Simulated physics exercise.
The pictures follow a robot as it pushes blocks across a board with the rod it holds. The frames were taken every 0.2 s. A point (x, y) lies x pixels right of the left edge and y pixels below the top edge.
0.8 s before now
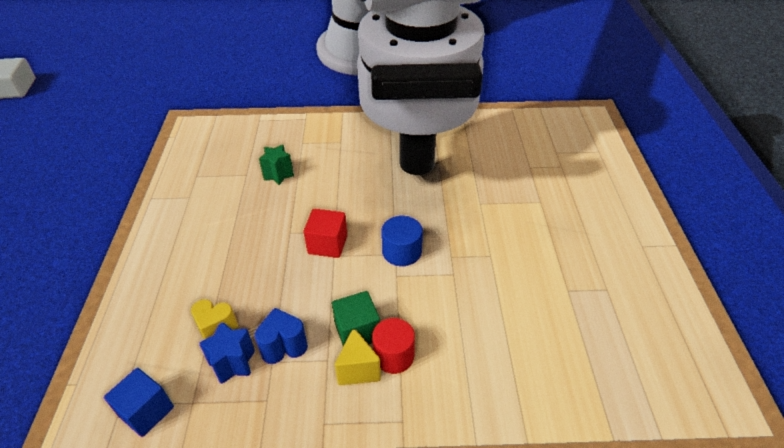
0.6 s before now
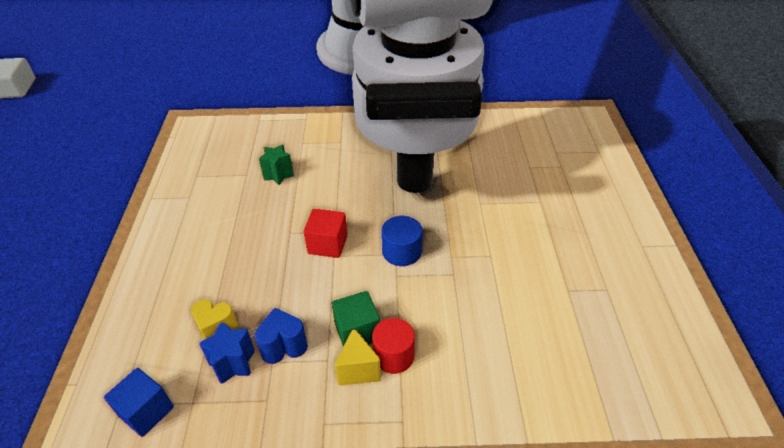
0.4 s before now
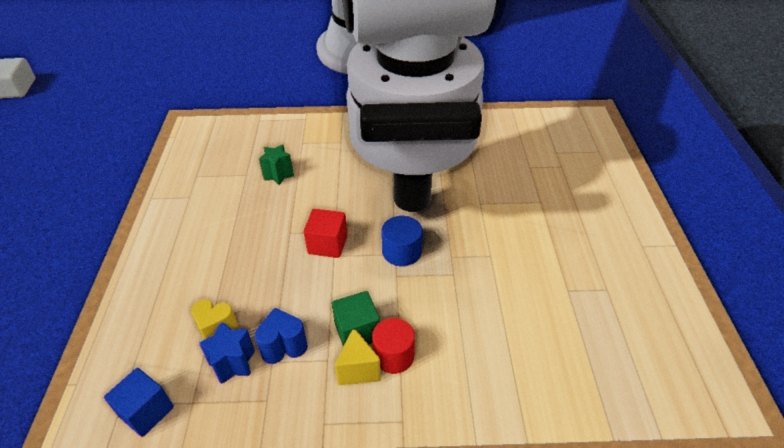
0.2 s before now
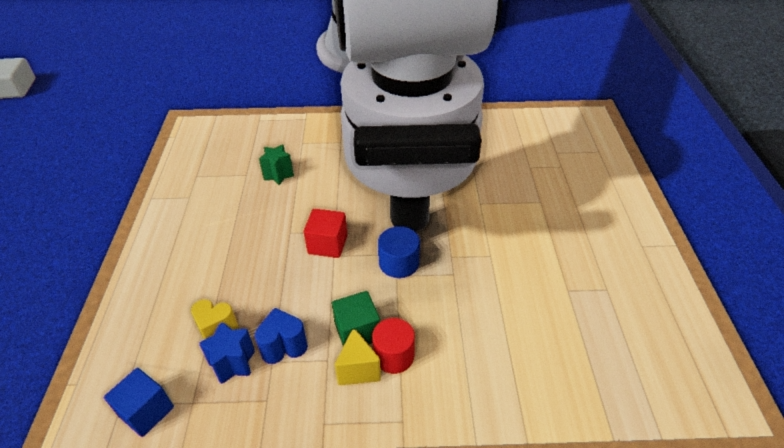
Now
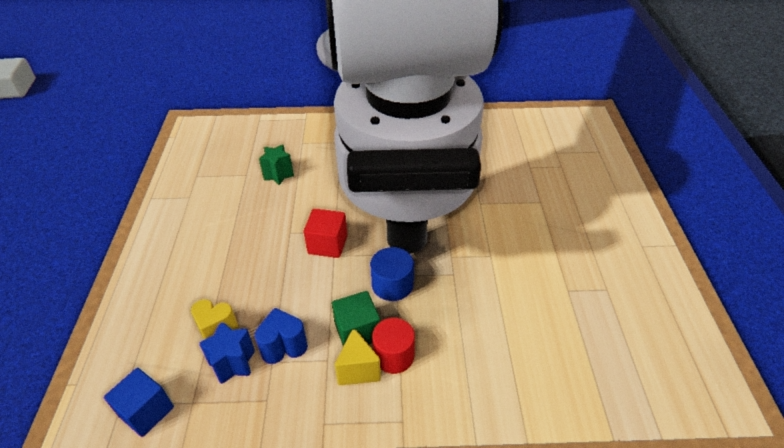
A robot arm moving its black rod forward across a wooden board, then pushing a blue cylinder toward the green and red blocks.
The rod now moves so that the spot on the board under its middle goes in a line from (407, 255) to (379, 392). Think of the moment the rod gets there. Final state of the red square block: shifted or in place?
By then it is still where it was.
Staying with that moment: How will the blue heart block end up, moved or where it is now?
Its place changes.
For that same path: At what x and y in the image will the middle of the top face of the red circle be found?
I'd guess (402, 410).
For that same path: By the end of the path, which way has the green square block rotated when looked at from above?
It rotates clockwise.
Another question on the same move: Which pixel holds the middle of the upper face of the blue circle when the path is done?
Near (327, 379).
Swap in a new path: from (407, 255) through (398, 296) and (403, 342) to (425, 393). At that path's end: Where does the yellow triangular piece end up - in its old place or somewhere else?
It does get moved.
The first path, step by step. One third of the way, rod at (400, 280); green square block at (333, 323), turned 25° anticlockwise; blue circle at (369, 300).
Two thirds of the way, rod at (390, 326); blue heart block at (263, 327), turned 10° clockwise; green square block at (303, 348), turned 25° clockwise; yellow triangular piece at (349, 379), turned 55° anticlockwise; blue circle at (350, 344); red circle at (397, 358).
At the end, rod at (378, 378); blue heart block at (263, 326); red square block in place; green square block at (292, 353), turned 55° clockwise; yellow triangular piece at (337, 416), turned 80° anticlockwise; blue circle at (327, 379); red circle at (402, 410).
